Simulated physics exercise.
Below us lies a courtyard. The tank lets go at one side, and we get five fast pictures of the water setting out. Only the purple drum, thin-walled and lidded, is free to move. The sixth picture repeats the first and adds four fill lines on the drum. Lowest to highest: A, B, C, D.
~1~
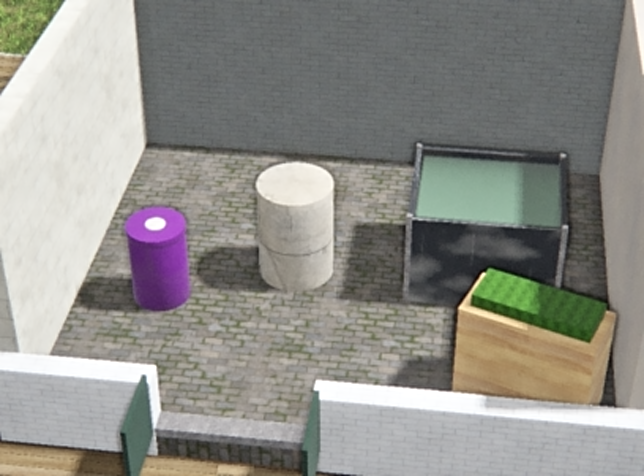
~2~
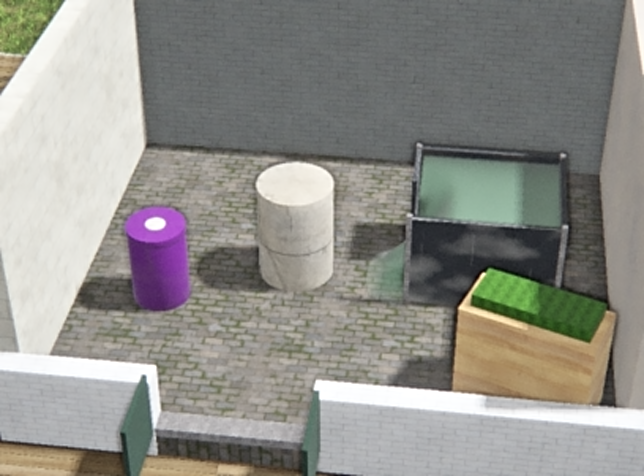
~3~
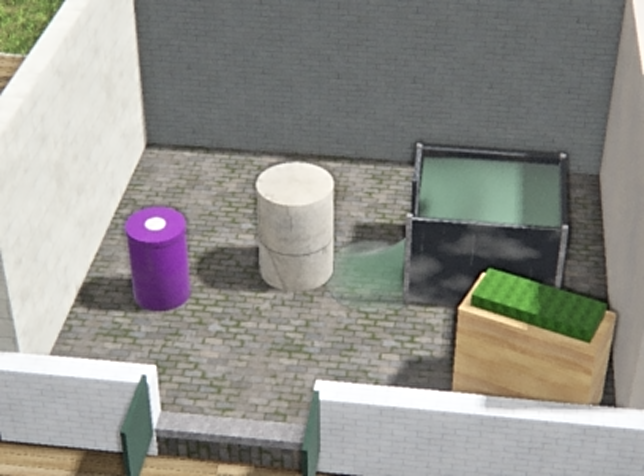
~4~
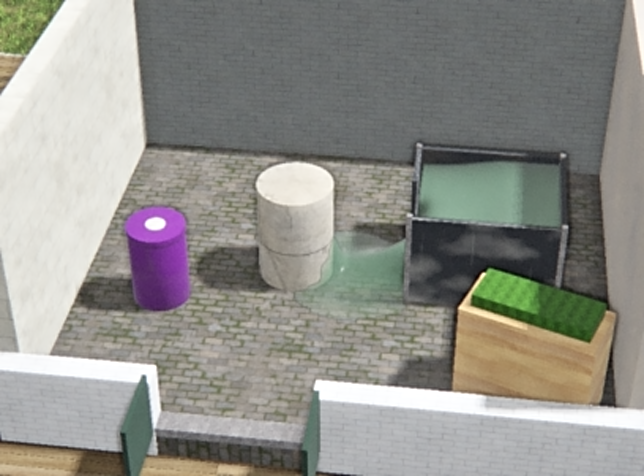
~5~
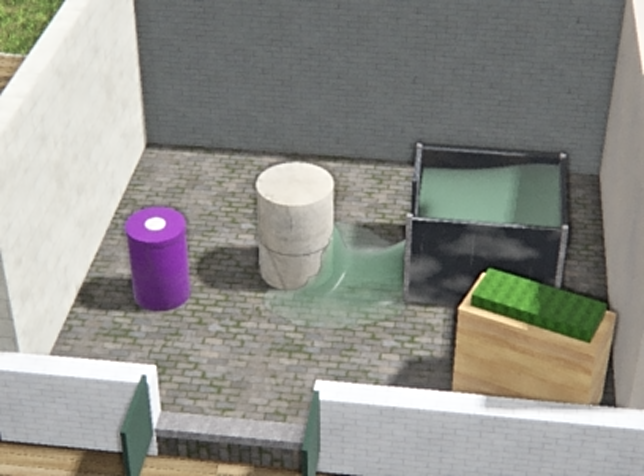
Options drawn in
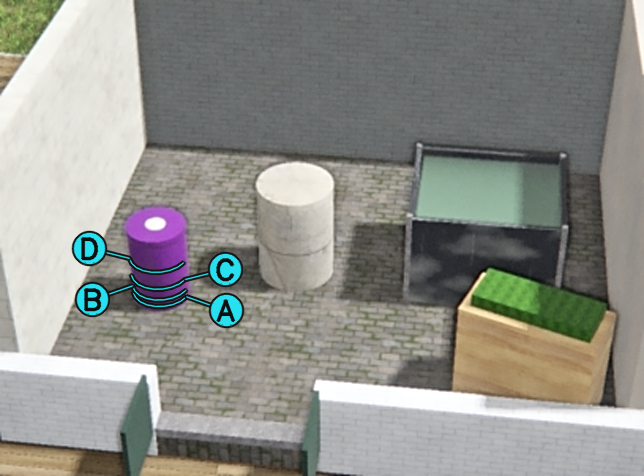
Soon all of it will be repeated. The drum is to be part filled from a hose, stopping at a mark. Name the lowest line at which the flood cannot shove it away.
Mark B.
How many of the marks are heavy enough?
Three of the four.
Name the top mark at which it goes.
That is mark A.
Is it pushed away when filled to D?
No, not at all.
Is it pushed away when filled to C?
No, not at all.
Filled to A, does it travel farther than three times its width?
No.
On the marked copy, A at (155, 306); B at (154, 299); C at (153, 289); D at (151, 272); from the bottom up A, B, C, D.
Choosing A, it is pushed about its own width away.
Choosing B, it does not move.
Choosing C, it does not move.
Choosing D, it does not move.
